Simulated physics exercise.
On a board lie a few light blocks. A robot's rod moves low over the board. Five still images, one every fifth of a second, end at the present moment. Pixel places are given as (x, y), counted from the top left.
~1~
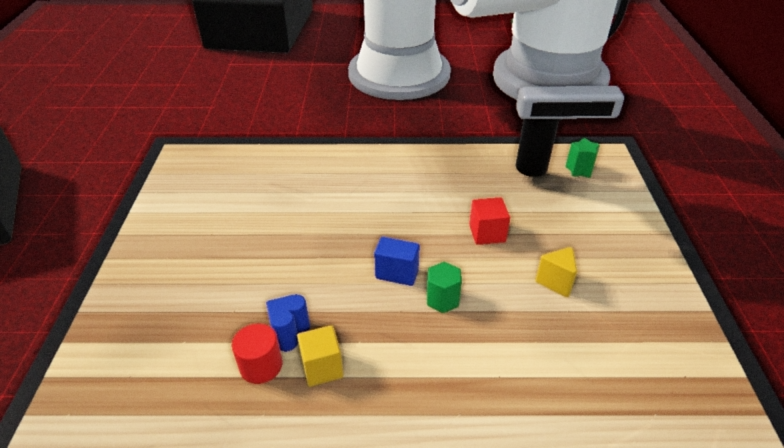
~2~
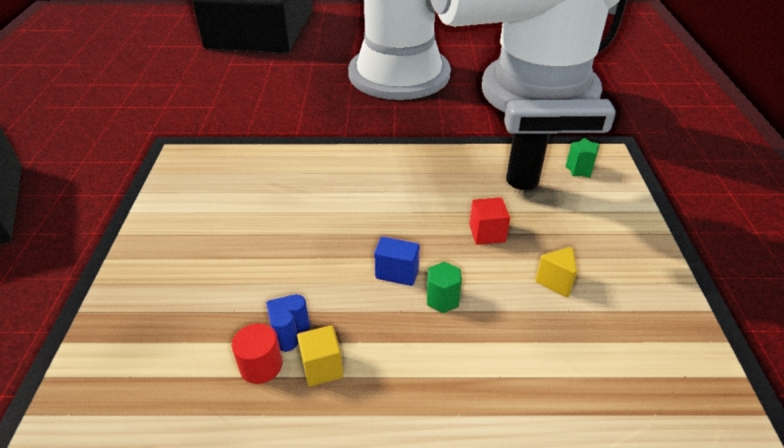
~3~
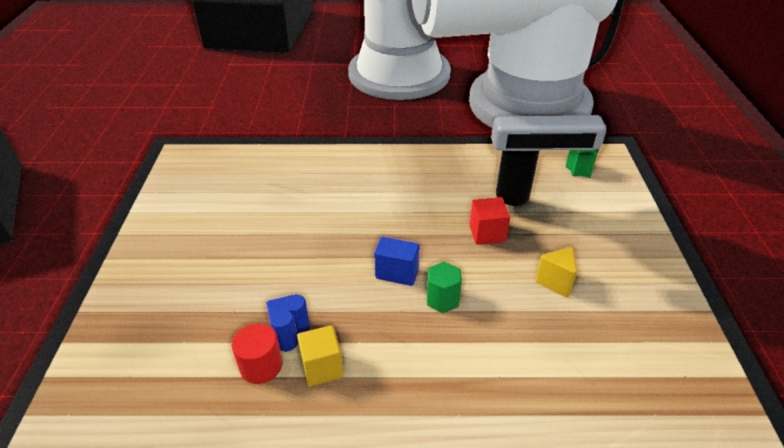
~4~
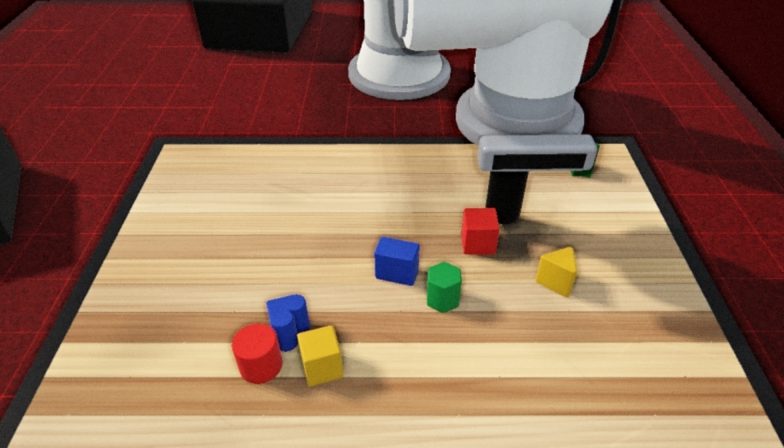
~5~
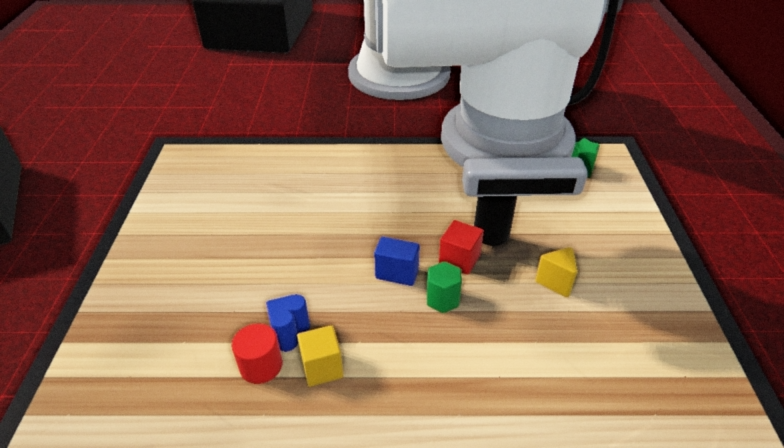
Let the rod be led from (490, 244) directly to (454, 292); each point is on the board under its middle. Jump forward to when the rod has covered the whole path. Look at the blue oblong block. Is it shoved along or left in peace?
It ends up somewhere else.
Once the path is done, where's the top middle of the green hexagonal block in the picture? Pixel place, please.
The green hexagonal block ends near (430, 287).
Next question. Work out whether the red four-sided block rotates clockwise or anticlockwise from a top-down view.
It spins clockwise.
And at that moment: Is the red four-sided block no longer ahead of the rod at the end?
I'd say yes.
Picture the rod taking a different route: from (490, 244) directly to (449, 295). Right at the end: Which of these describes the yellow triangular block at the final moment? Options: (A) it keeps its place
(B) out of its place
I choose A.
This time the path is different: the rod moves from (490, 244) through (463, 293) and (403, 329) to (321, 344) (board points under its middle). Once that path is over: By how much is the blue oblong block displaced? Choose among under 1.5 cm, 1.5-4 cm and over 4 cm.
Shift of under 1.5 cm.
The first path, step by step. Halfway along, rod at (474, 258); red four-sided block at (440, 246), turned 60° clockwise.
At the end, rod at (455, 282); blue oblong block at (384, 247); green hexagonal block at (430, 287); red four-sided block at (423, 253), turned 85° clockwise; yellow triangular block still.
